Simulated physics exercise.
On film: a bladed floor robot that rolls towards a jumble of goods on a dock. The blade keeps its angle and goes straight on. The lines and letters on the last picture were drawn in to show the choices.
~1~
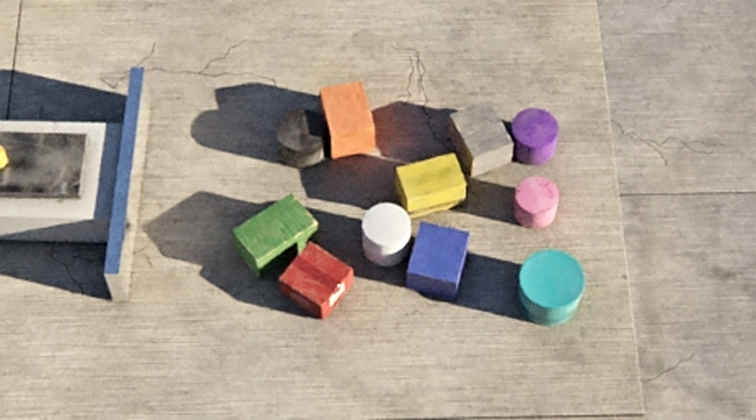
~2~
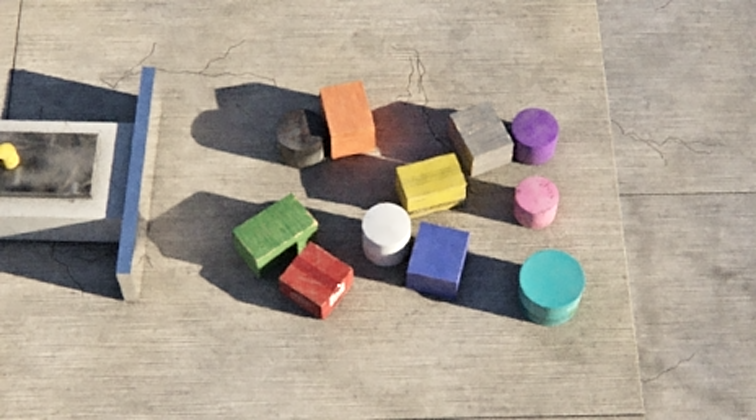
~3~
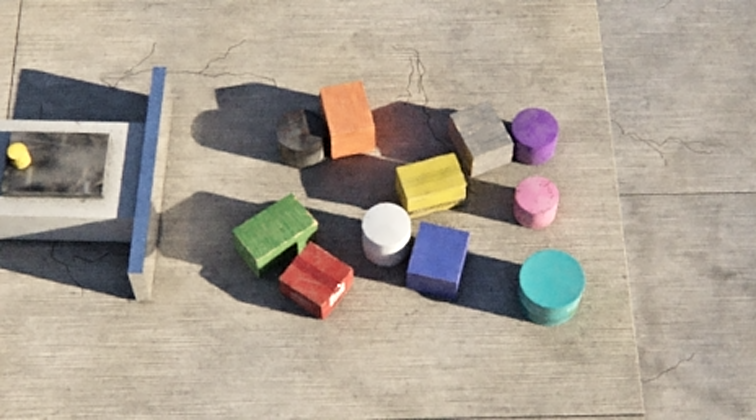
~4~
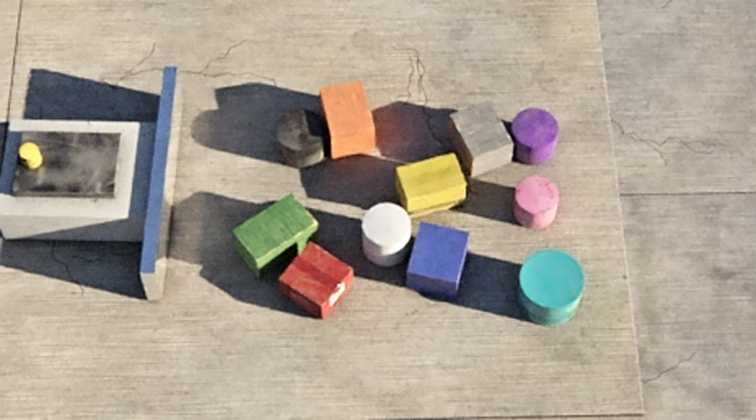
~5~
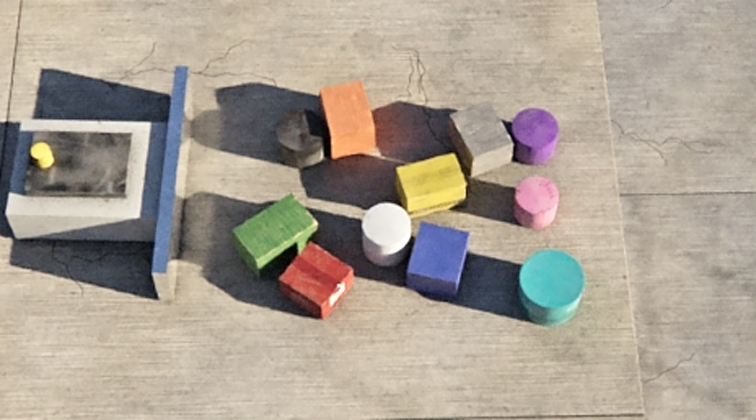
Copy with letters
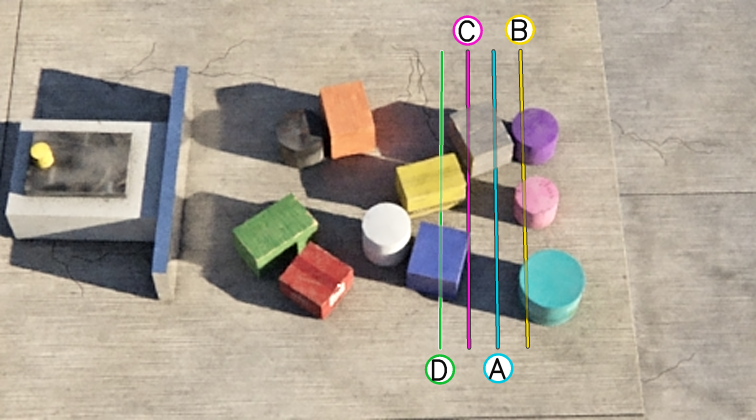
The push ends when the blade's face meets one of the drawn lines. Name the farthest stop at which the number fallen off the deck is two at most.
At B, and not beyond.
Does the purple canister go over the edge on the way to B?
By then, yes.
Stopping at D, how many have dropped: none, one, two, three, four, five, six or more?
In all, none.
On the marked copy, A at (496, 191); B at (524, 190); C at (468, 191); D at (441, 192).
Taking B. A third of the way, robot (215, 161); red parcel (334, 292); orange crate (370, 115).
Two thirds of the way, robot (341, 159); purple canister (567, 121); pink canister (555, 208).
When it is over, robot (439, 157); pink canister over the edge; purple canister over the edge; two fallen.
As for the rest, A is within the limit but short; C is within the limit but short; D is within the limit but short.
